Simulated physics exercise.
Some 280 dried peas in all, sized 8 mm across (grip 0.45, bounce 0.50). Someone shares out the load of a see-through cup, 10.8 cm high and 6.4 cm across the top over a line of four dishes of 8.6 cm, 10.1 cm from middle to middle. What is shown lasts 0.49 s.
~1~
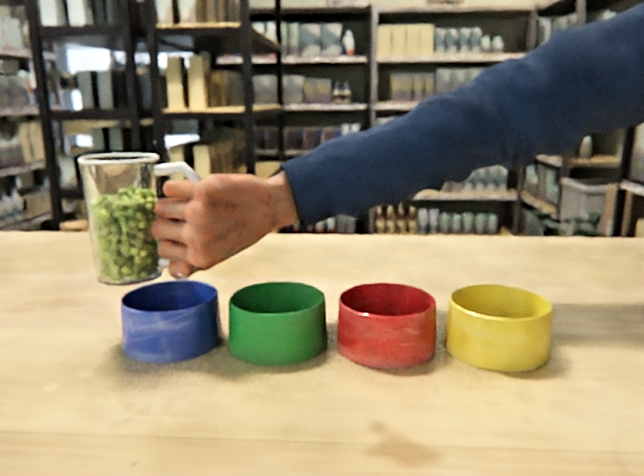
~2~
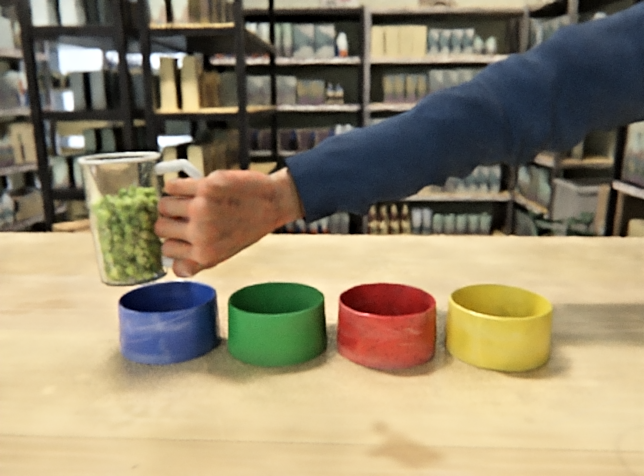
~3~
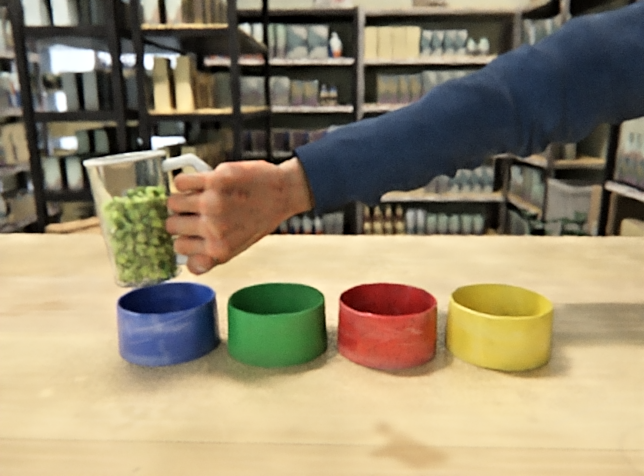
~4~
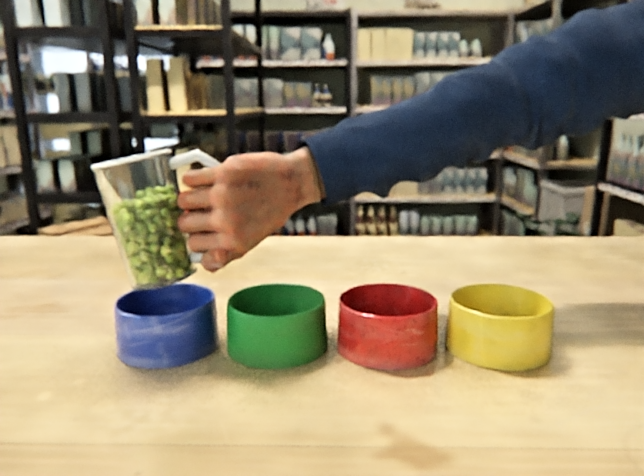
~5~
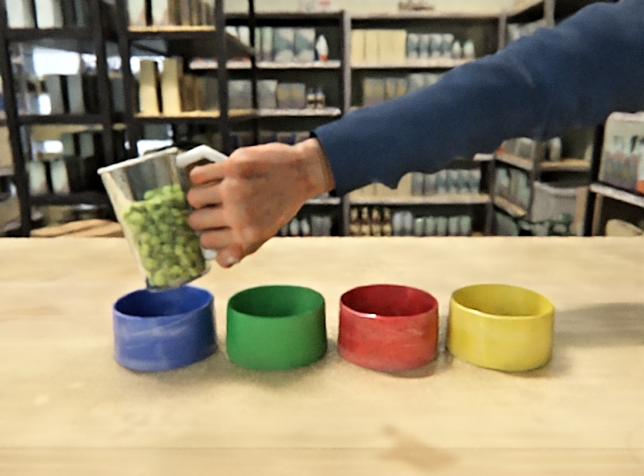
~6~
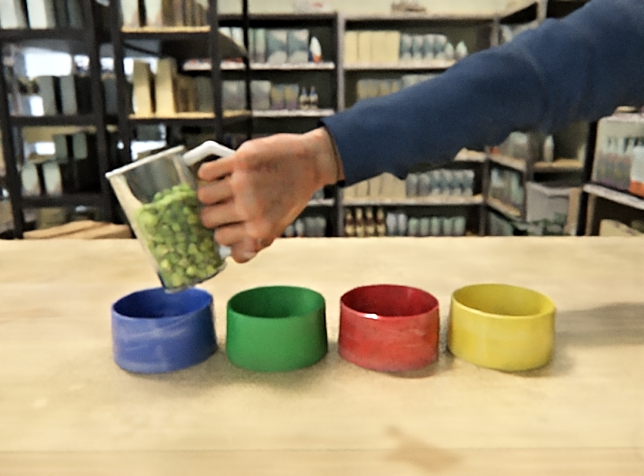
A hand moves a clear cup of green peas slightly right while gradually tilting it.
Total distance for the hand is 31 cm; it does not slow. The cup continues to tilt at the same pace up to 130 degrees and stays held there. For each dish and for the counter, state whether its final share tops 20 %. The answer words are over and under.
Red dish: Over. Blue dish: Under. Green dish: Under. Yellow dish: Under. Counter: Under.
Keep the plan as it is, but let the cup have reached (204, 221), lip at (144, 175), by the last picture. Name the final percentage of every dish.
Dish by dish: Red 100 percent, blue 0 percent, green 0 percent, yellow 0 percent.
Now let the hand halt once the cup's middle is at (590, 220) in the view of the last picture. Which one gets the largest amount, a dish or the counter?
That'd be red, it takes the most.
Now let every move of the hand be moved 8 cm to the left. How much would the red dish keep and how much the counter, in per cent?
I'd expect red at 0 and the counter at 10.
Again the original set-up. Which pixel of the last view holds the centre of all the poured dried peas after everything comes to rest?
When it all comes to rest, the middle is near (387, 326).
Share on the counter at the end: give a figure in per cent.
Close to 10 %, more or less.
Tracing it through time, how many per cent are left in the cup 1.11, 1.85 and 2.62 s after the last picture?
In order, near 100 %, 90 % and 0 %.
Then, 1.11 s after the last picture, tilt 70 degrees; cup holds 100 %.
Then, 1.85 s after the last picture, tilt 104 degrees; cup holds 90 %, red 5 %.
Then, 2.62 s after the last picture, tilt 130 degrees; cup holds 0 %, red 90 %.
In the end, red 90 %, blue 0 %, green 5 %, yellow 0 %, counter 10 %.
